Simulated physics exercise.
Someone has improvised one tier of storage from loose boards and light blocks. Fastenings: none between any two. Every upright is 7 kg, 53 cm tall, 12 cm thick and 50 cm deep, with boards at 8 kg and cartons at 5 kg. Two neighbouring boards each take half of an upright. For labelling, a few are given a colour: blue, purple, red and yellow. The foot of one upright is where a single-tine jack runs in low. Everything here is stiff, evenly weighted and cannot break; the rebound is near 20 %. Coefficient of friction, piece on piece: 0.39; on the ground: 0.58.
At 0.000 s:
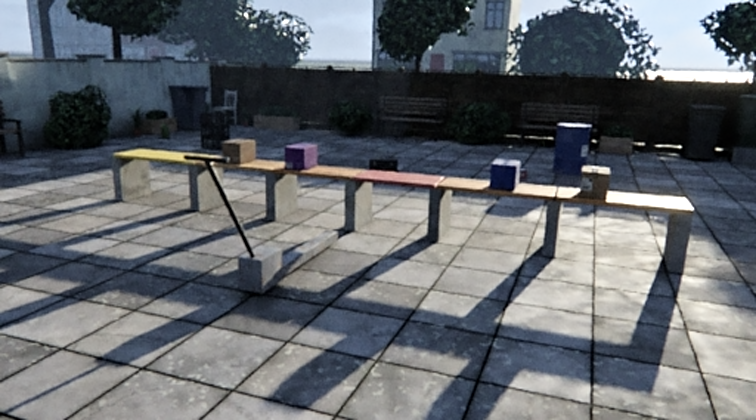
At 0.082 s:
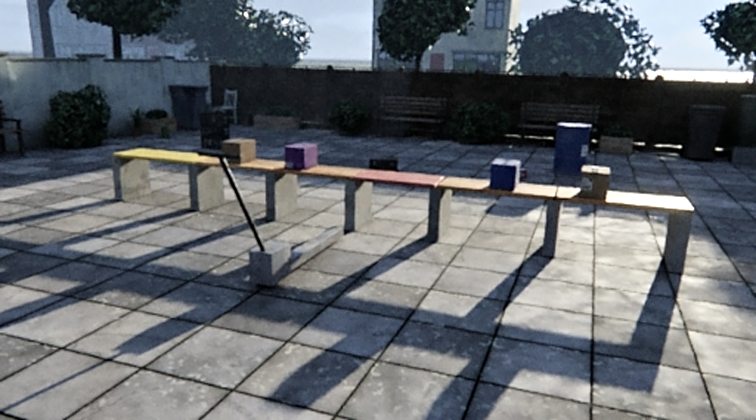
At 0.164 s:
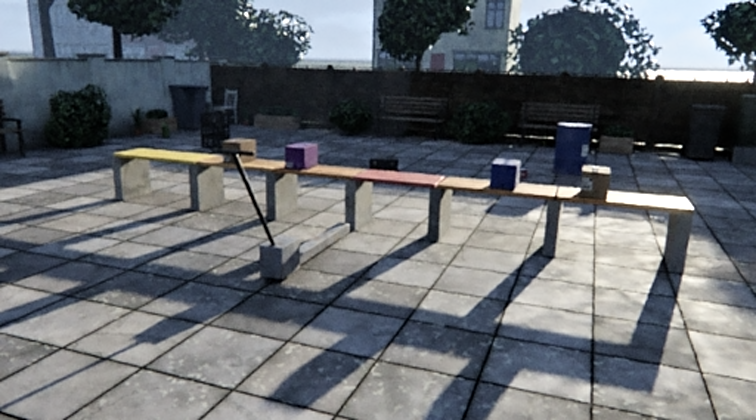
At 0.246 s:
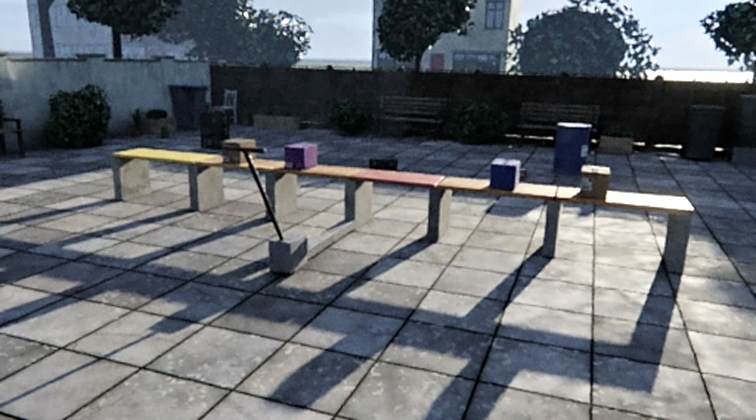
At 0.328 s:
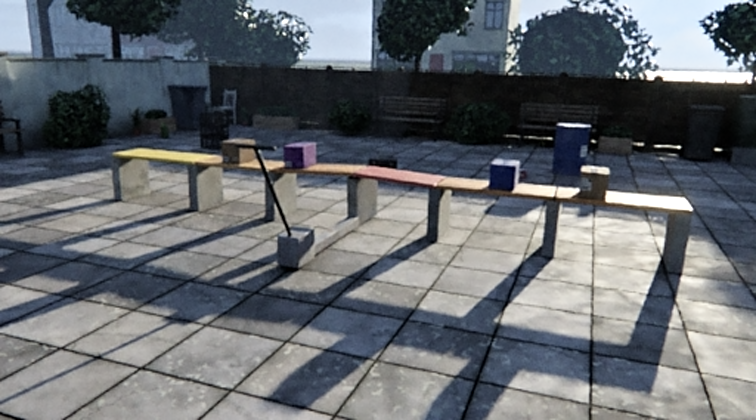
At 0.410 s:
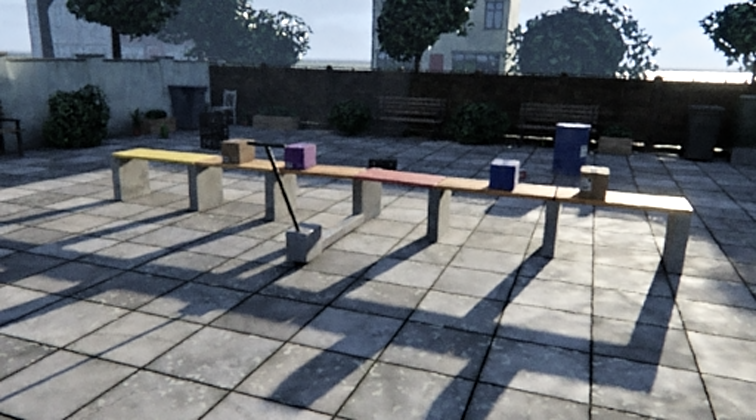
A handled grey block sliding right across a paved courtyard toward a long low bench-like row of boards topped with small boxes.
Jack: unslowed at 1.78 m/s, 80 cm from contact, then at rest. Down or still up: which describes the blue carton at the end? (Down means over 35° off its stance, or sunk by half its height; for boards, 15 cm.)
Ends up.
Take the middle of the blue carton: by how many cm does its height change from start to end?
Roughly 0 centimetres lower.
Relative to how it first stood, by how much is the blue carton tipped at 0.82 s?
Angle at that time, about 0 degrees.
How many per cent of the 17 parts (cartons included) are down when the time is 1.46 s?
20 percent by then.
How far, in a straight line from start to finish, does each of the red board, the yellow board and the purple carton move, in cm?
The red one ends 30 cm from where it began, the yellow one 0 cm, and the purple one 80 cm.
By 0.56 s, none of the 17 pieces down, 4 disturbed; blue carton unmoved; red board moved 8 cm.
By 0.82 s, 2 of the 17 pieces down; blue carton unmoved; red board tilted 25°, 17 cm lower.
By 1.46 s, 3 of the 17 pieces down; blue carton unmoved; red board tilted 39°, 26 cm lower.
When it is over (5.8 s), 3 of the 17 pieces down; blue carton unmoved; red board tilted 39°, 26 cm lower; purple carton tilted 38°, 51 cm lower. In pixels of the last frame, middles, blue carton near (505, 175), red board near (406, 201).
